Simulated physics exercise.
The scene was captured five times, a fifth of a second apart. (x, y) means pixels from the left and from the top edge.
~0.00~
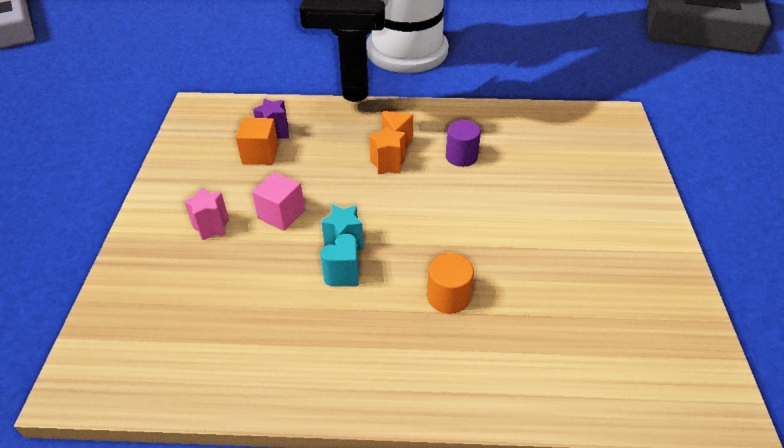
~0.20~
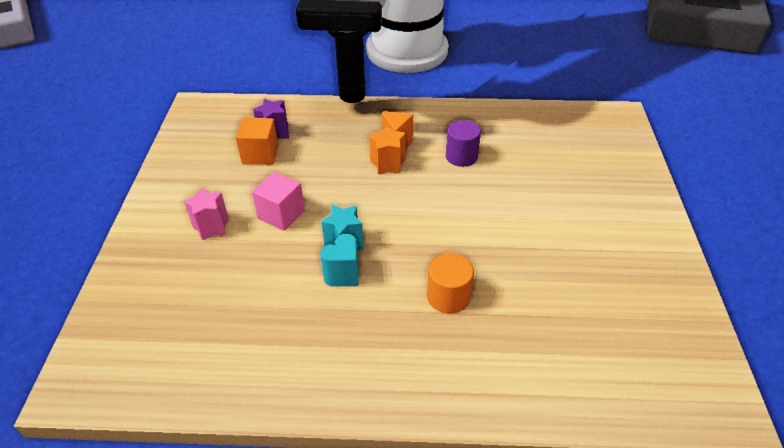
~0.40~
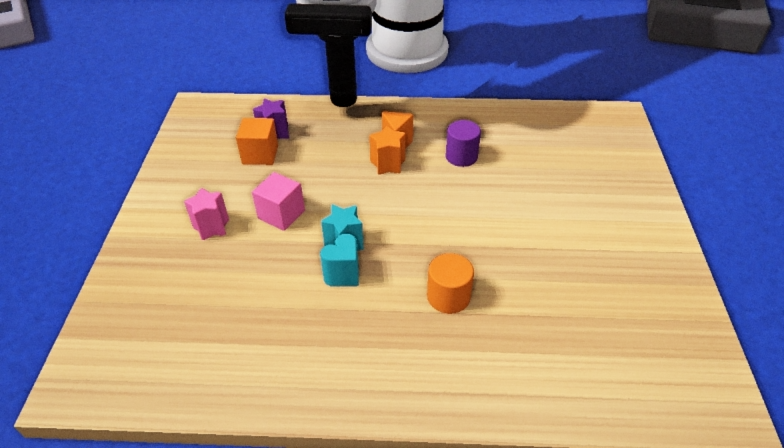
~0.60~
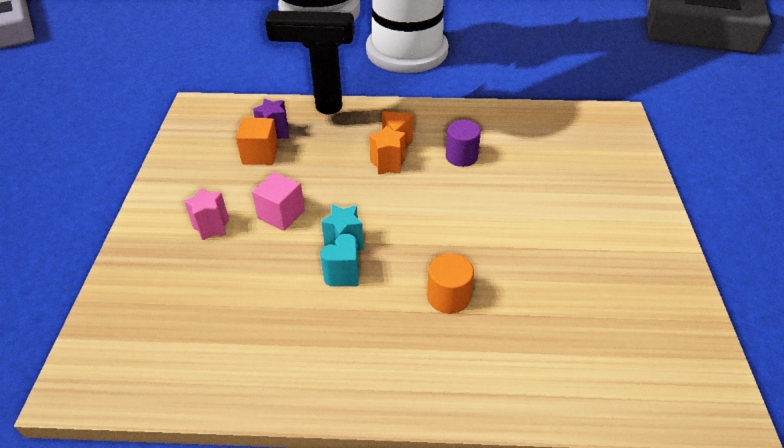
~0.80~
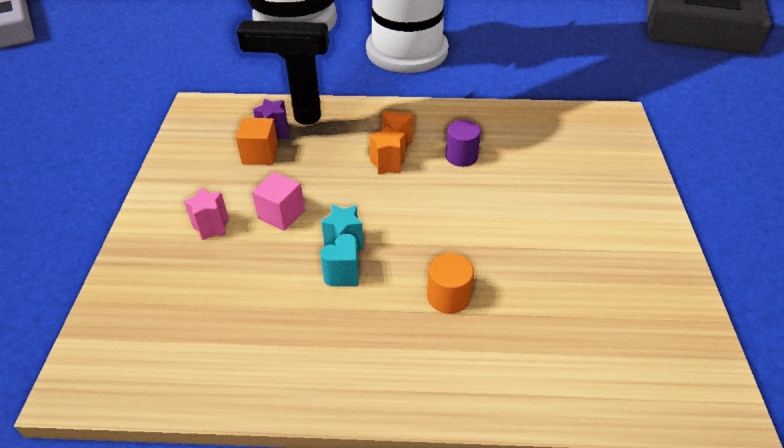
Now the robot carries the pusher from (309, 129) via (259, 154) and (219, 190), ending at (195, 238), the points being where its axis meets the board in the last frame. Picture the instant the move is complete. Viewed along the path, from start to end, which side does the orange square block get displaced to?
Facing from start to end, it shifts right.
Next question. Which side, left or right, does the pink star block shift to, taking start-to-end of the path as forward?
It goes left.
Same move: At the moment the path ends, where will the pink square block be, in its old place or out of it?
It keeps its position.
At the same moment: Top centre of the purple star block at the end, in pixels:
Answer: (246, 112).
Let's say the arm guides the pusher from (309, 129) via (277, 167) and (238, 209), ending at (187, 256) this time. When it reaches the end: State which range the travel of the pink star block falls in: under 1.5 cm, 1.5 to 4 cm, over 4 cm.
The best fit is over 4 cm.
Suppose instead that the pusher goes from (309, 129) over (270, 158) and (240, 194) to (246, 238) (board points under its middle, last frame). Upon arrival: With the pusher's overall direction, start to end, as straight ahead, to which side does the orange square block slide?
It heads right.
On the path given first. One third of the way, pusher (256, 142); orange square block (222, 144); purple star block (245, 112), turned 70° clockwise.
Two thirds of the way, pusher (214, 179); orange square block (173, 172), turned 50° clockwise; purple star block (246, 112), turned 75° clockwise.
At the end, pusher (190, 226); pink star block (201, 228), turned 60° anticlockwise; orange square block (165, 179), turned 90° clockwise; purple star block (246, 112), turned 75° clockwise; pink square block in place.
